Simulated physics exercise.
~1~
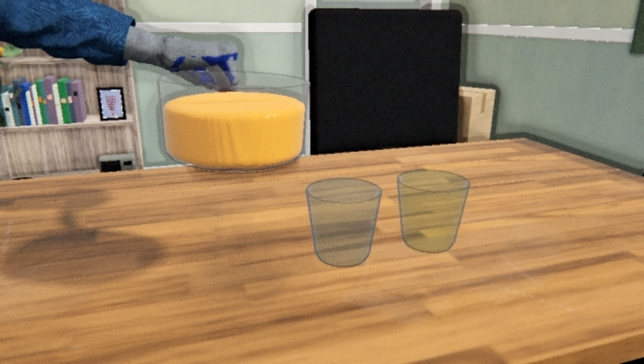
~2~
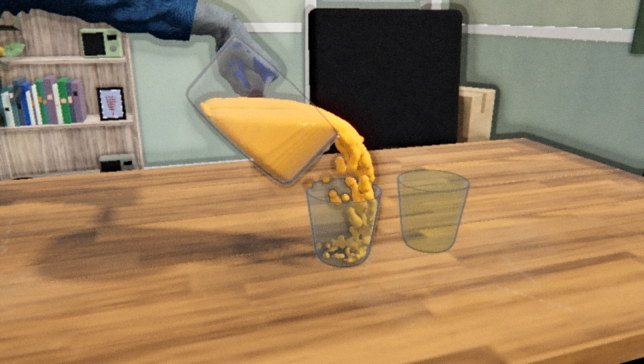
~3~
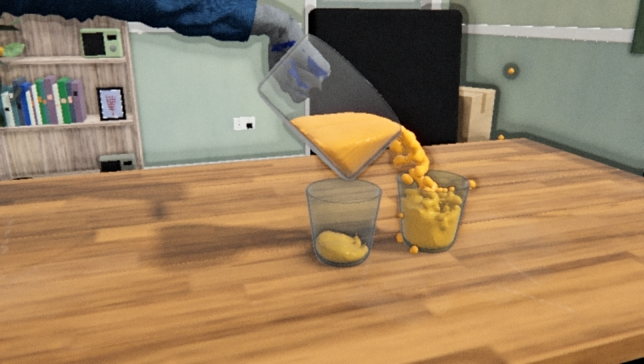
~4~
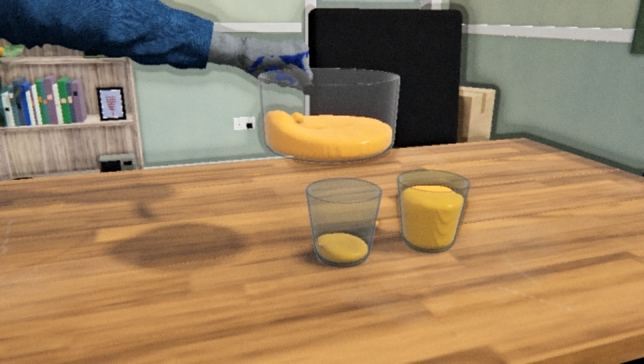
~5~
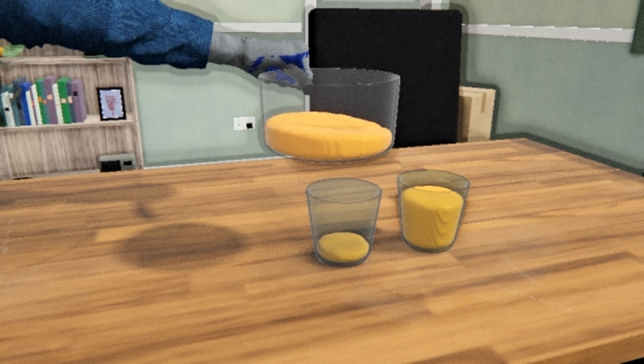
At a wooden table, a gloved hand pours orange juice into two glasses, filling the right one fuller.
